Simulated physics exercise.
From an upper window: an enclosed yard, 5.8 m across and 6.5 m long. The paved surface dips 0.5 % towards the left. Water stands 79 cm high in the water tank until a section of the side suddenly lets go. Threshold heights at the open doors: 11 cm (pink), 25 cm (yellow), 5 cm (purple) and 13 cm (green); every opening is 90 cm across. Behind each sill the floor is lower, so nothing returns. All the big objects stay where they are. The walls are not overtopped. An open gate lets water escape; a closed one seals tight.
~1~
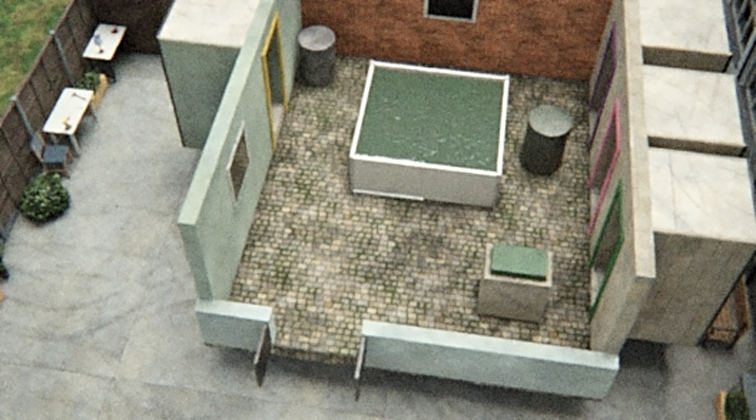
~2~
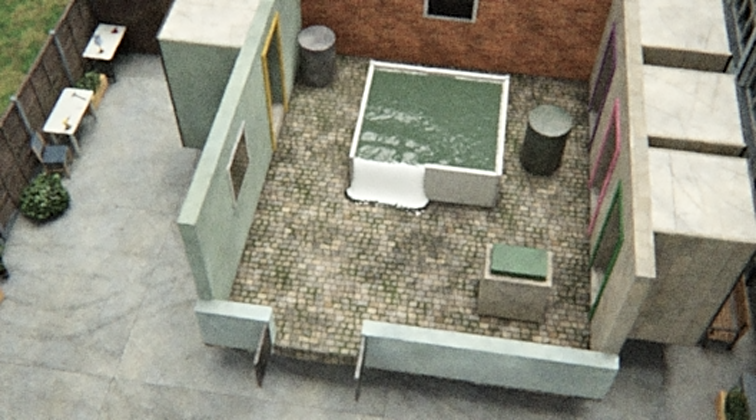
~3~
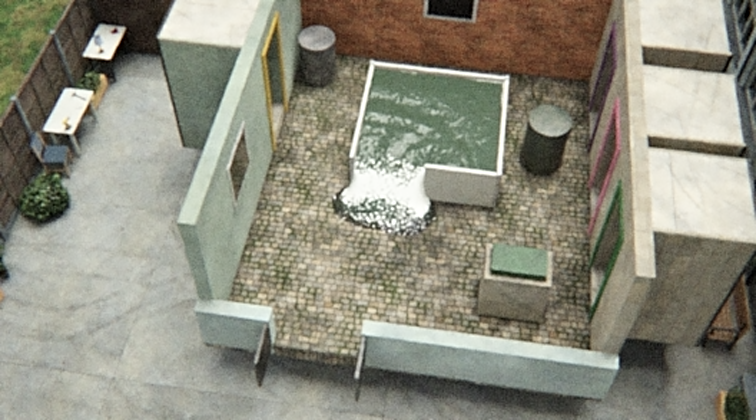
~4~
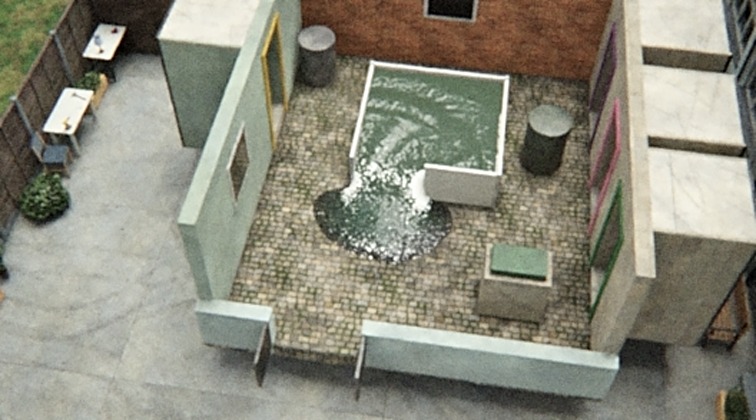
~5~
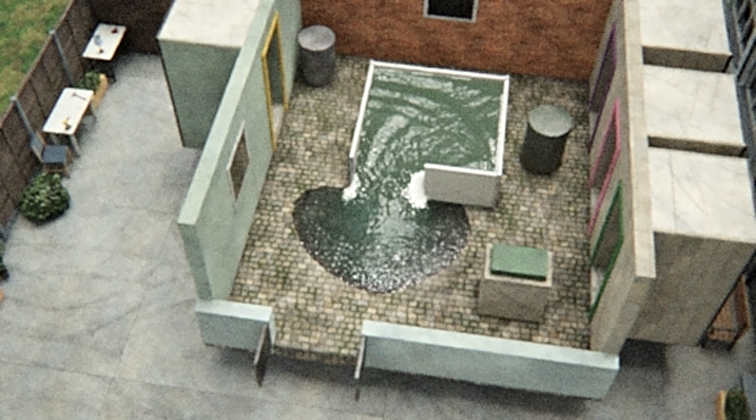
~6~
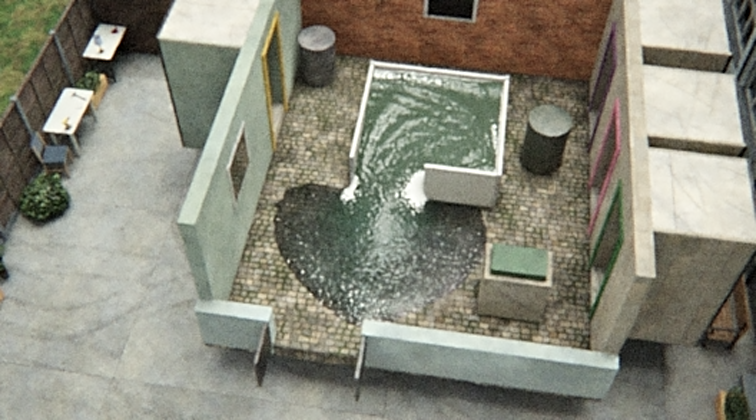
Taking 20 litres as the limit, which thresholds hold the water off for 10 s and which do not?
Within that time: At the pink door it stays under the limit; at the yellow door it stays under the limit; at the purple door it keeps below the limit; at the green door it does not reach the limit.
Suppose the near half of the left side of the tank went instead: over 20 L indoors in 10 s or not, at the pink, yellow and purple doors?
Then: Pink under, yellow above, purple past it.
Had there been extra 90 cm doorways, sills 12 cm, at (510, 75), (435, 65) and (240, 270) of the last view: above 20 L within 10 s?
In turn: Under, not over, above.
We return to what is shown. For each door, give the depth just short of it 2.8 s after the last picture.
In cm: Pink 0, yellow 1, purple 0, green 10.
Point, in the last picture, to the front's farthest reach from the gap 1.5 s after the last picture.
Near (589, 375).
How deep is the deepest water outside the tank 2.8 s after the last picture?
Roughly 31 cm.
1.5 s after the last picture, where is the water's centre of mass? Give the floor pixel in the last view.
Near (401, 197).
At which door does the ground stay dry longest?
Last comes the purple one.
Then, 0.7 s after the last picture water covers 35 % of the floor and is deepest (44 cm) near (373, 199); pink door not reached, yellow door not reached, purple door not reached, green door not reached.
Then, 1.5 s after the last picture water covers 40 % of the floor and is deepest (46 cm) near (233, 326); pink door not reached, yellow door not reached, purple door not reached, green door 3 cm at the sill, 0 L in.
Then, 2.8 s after the last picture water covers 50 % of the floor and is deepest (31 cm) near (566, 371); pink door not reached, yellow door not reached, purple door not reached, green door 10 cm at the sill, 0 L in.
Then, 5.3 s after the last picture water covers 85 % of the floor and is deepest (19 cm) near (577, 373); pink door 4 cm at the sill, 0 L in, yellow door 4 cm at the sill, 0 L in, purple door 4 cm at the sill, 0 L in, green door 10 cm at the sill, 0 L in.
Then, 9.3 s after the last picture water covers 100 % of the floor and is deepest (11 cm) near (269, 321); pink door 5 cm at the sill, 0 L in, yellow door 2 cm at the sill, 0 L in, purple door 5 cm at the sill, 0 L in, green door 6 cm at the sill, 0 L in.
